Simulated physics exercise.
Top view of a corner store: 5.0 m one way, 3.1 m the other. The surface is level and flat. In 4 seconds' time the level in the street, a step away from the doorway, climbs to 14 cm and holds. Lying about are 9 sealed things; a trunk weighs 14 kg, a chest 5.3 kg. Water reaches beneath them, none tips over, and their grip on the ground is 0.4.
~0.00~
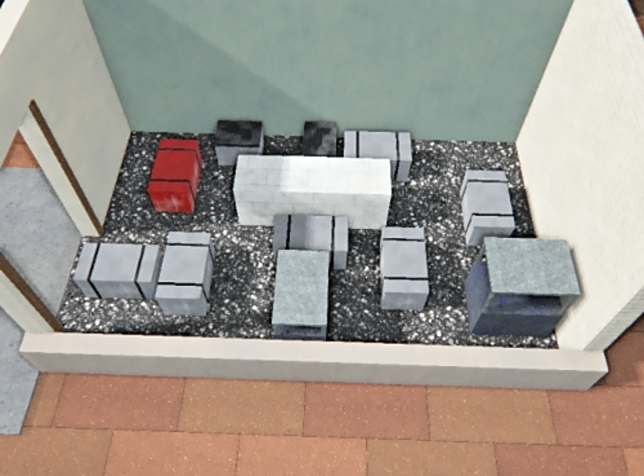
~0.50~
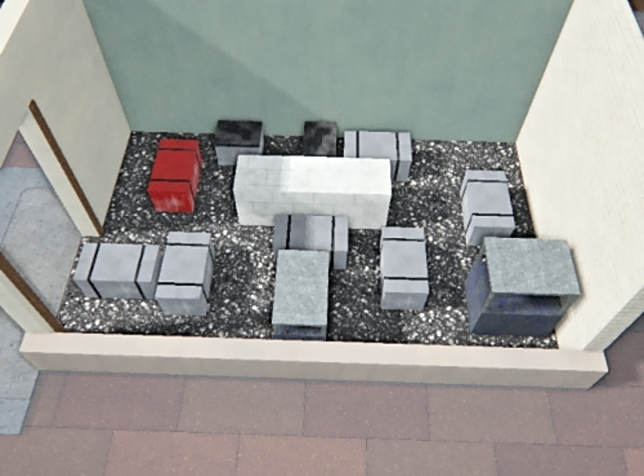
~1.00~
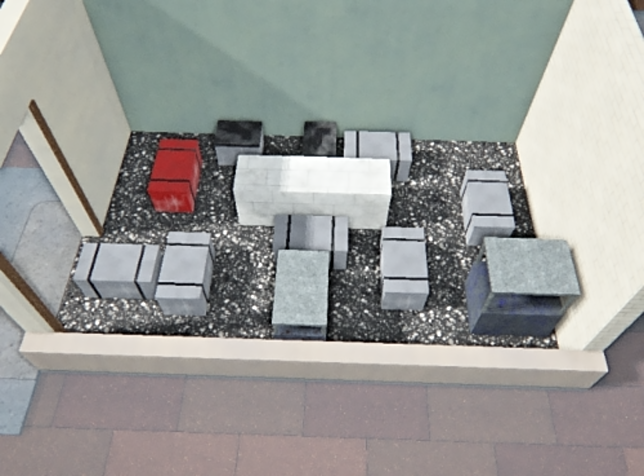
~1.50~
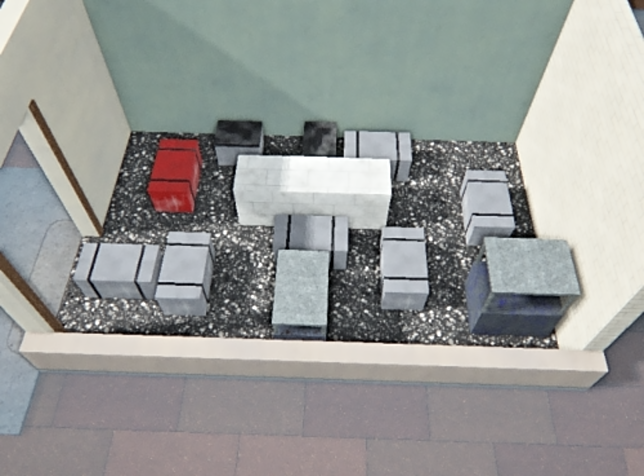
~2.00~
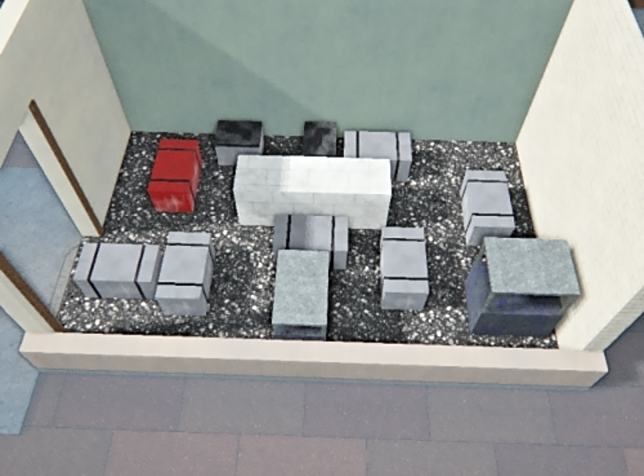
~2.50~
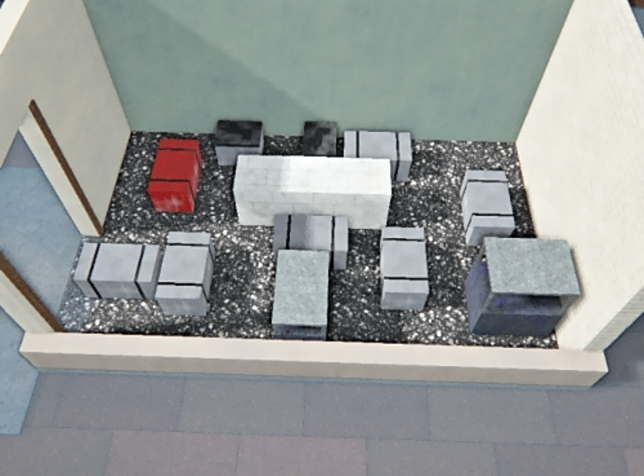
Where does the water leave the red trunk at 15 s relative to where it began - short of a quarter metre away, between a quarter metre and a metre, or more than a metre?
Between a quarter metre and a metre away.
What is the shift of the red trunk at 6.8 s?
It is about 0 cm out of place by then.
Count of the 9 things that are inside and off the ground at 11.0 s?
Tally: 7 of them.
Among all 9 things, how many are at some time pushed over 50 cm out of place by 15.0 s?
That comes to 9.
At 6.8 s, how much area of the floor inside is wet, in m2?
Flooded: Near 7.5 m2.
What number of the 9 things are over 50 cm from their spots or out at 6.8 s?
By my reckoning, 2.
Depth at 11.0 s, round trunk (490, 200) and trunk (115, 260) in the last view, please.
2 and 7 cm.
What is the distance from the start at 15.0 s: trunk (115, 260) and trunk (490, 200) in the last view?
In that order: 150 cm, 60 cm.
After 3.5 s the red trunk is near (173, 165), 0.0 m from its start, aground; 0 afloat.
After 6.8 s the red trunk is near (173, 165), 0.0 m from its start, aground; 2 afloat.
After 11.0 s the red trunk is near (147, 134), 0.6 m from its start, afloat; 7 afloat.
After 15.0 s the red trunk is near (141, 138), 0.6 m from its start, afloat; 9 afloat.
